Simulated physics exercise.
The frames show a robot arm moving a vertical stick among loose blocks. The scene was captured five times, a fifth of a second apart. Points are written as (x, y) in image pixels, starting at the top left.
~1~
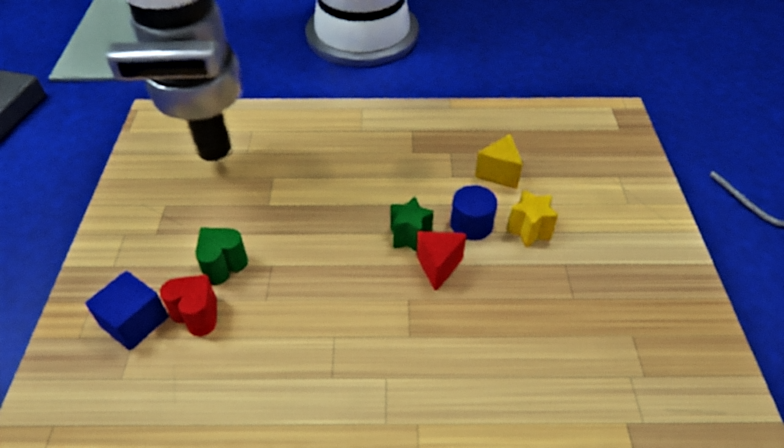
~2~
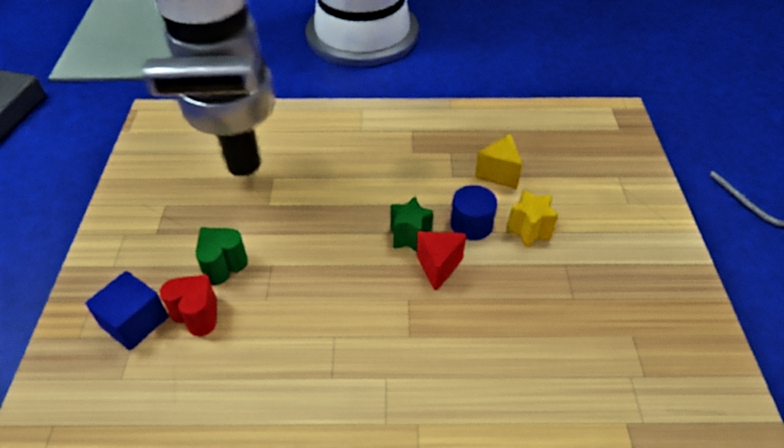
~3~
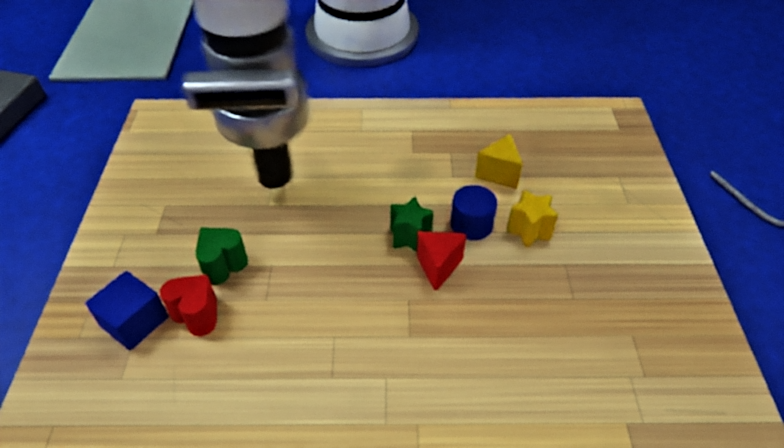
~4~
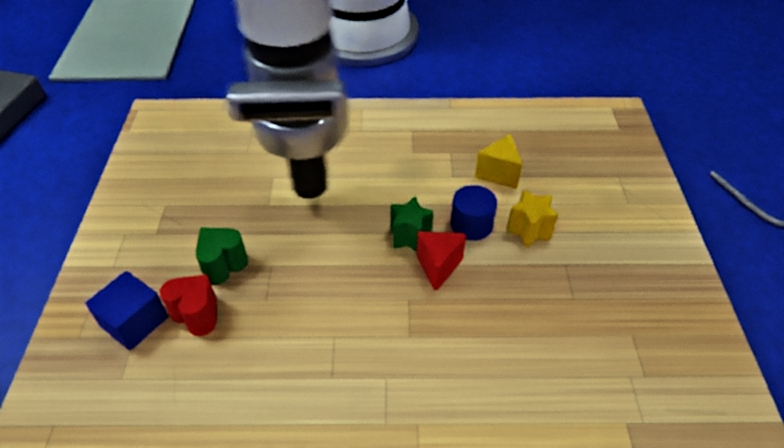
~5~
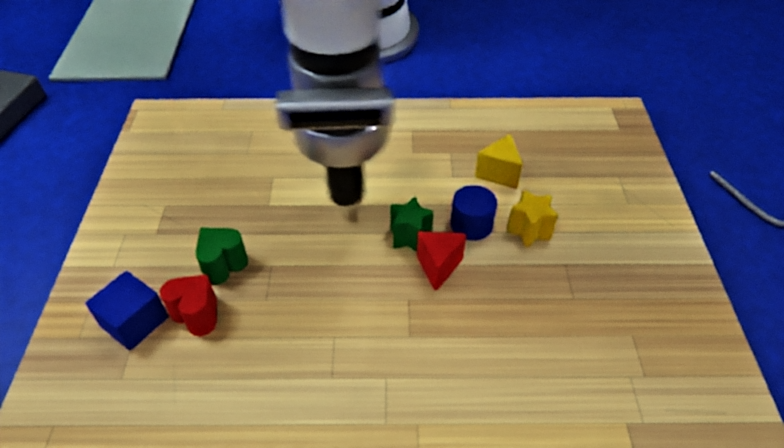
A robot arm holding a vertical black stick moves from the upper left of a wooden board rightward and slightly downward, above the green and red hearts and blue cube. It draws near the left side of the green star, while all the loose blocks, including the red and yellow triangular ones, stay still.
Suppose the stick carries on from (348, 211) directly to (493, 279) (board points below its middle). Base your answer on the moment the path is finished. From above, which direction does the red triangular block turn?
It swings round clockwise.
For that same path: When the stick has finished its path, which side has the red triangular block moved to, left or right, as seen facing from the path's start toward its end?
It will end up to the right.
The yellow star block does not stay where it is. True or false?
Verdict: False.
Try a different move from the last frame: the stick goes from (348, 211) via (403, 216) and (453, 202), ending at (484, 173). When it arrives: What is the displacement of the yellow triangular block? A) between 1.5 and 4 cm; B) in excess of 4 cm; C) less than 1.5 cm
A - between 1.5 and 4 cm.
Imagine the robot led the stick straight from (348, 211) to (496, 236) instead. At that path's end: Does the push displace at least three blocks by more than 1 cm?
Yes - that is the case.
On the path given first. One third of the way, stick at (394, 216); green star block at (435, 217).
Two thirds of the way, stick at (444, 239); green star block at (477, 221), turned 15° anticlockwise; red triangular block at (453, 260); blue disc at (493, 196).
At the end, stick at (497, 263); green star block at (503, 226), turned 65° anticlockwise; red triangular block at (465, 274), turned 25° clockwise; blue disc at (495, 195); yellow star block still.
